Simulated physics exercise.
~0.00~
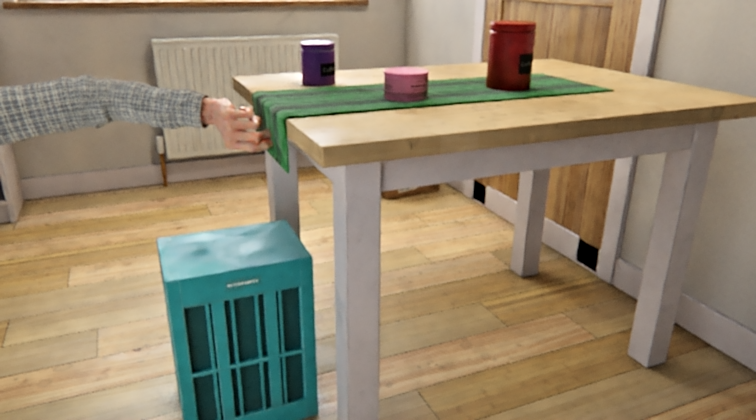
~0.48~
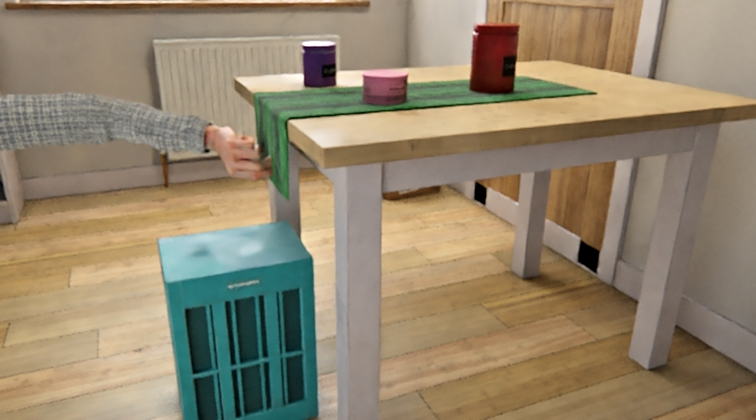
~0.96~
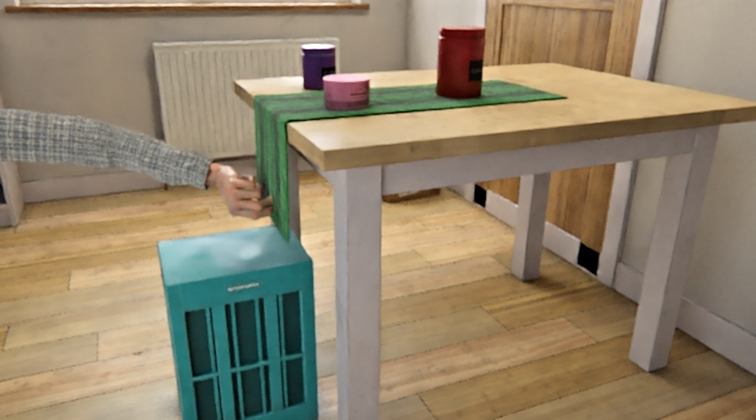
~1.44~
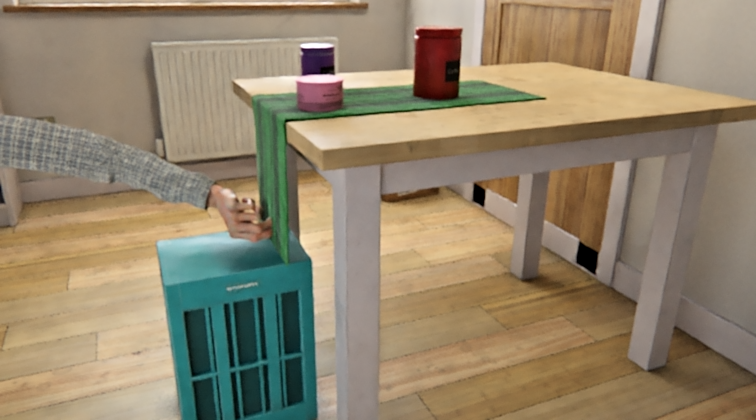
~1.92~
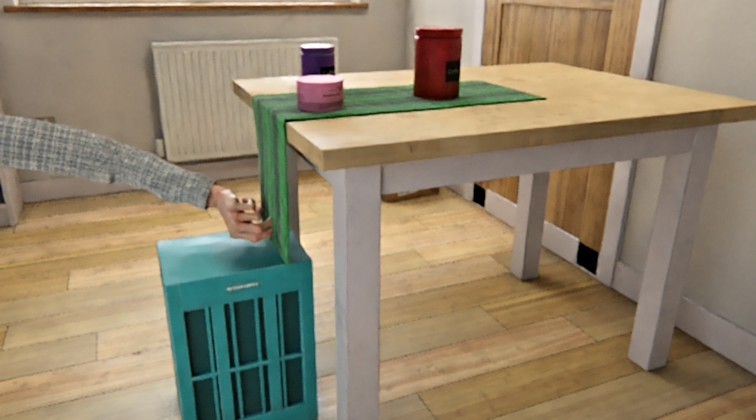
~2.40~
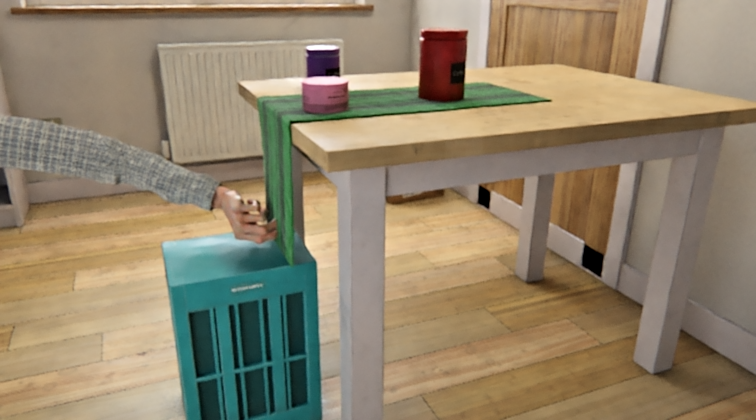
The clip opens on a wooden table with white legs, where a hand in a grey woven sleeve grips the hanging end of a green cloth. A pink tub and a red canister stand on the cloth, with a purple jar near the back edge and a turquoise crate on the floor below. The hand slowly draws the cloth down, carrying the tub and canister left while the jar stays put. Once the hem reaches the crate, the pulling stops. At the end, all three containers remain upright on the table, the hand still at the cloth.
